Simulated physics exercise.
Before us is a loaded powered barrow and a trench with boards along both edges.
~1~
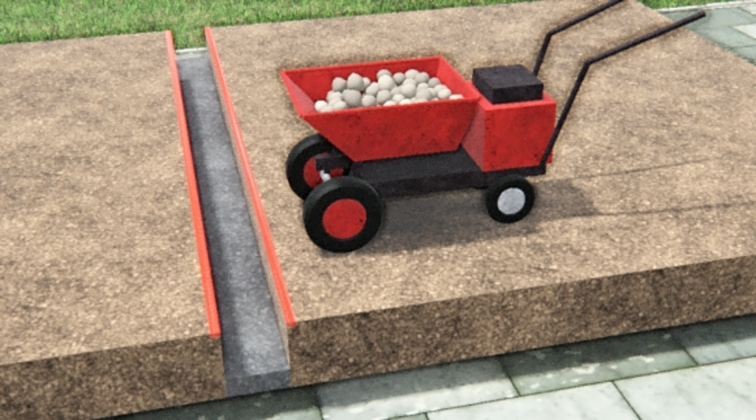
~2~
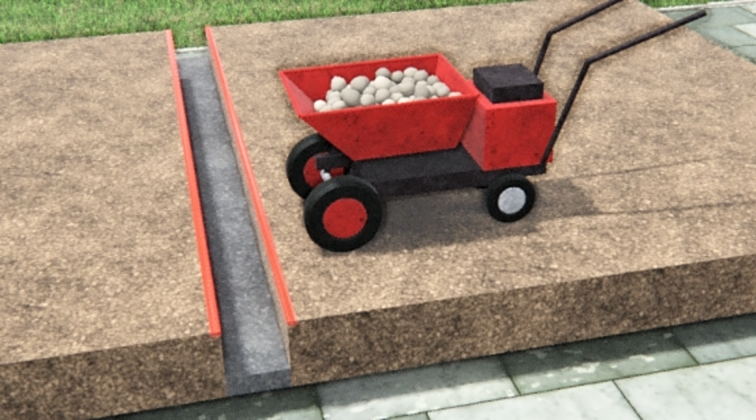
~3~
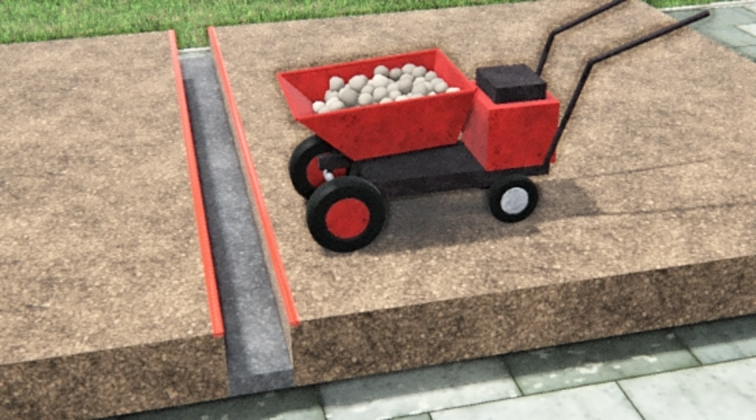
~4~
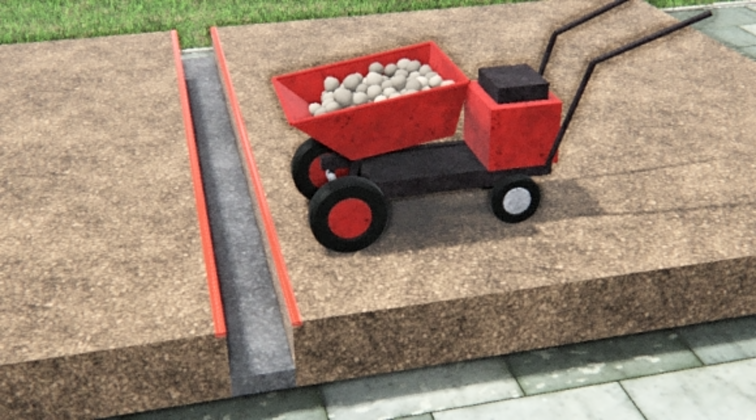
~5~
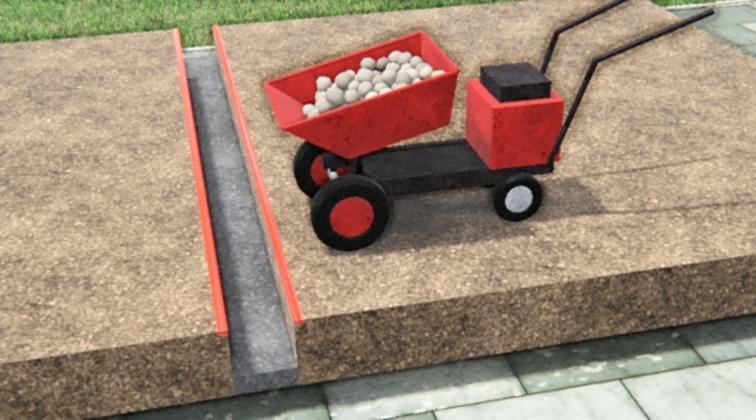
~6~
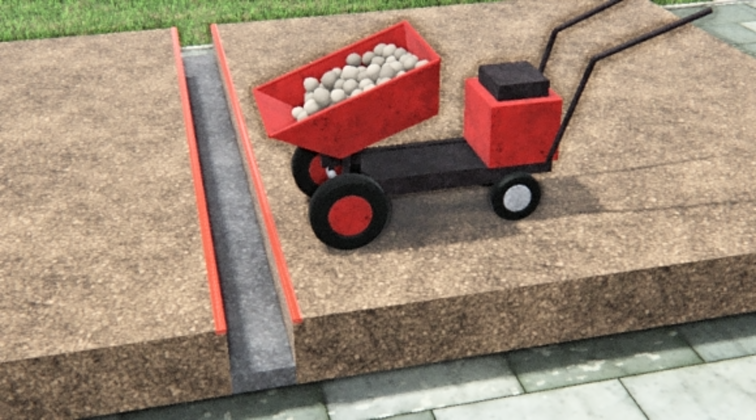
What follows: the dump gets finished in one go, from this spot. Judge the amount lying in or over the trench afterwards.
Outside the trench is the majority of the load.
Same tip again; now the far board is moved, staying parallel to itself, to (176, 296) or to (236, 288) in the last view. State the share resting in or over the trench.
You'd get 90 in a hundred the first time and 0 in a hundred the second.
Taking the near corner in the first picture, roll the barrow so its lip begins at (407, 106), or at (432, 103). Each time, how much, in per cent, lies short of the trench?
I'd put it at around 40 percent the first time and 70 percent the second.
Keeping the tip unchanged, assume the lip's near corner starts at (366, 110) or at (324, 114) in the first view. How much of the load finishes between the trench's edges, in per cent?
From the first spot you get 90 percent, and from the second 70 percent.
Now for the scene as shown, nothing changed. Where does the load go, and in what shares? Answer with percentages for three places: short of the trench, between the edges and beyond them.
Split - short: 0 percent, between: 30 percent, beyond: 60 percent.
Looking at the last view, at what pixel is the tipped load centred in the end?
Around (188, 232).
Soon, skip tipped steeply; all in the skip.
A while on, skip tipped right over; most in the skip; a small part in or heaped over the trench; about a quarter beyond it; a stray few falling.
Towards the end, skip tipped right over; about a quarter in the skip; about a quarter in or heaped over the trench; about two thirds beyond it.
Finally, skip tipped right over; a small part in the skip; about a quarter in or heaped over the trench; about two thirds beyond it.
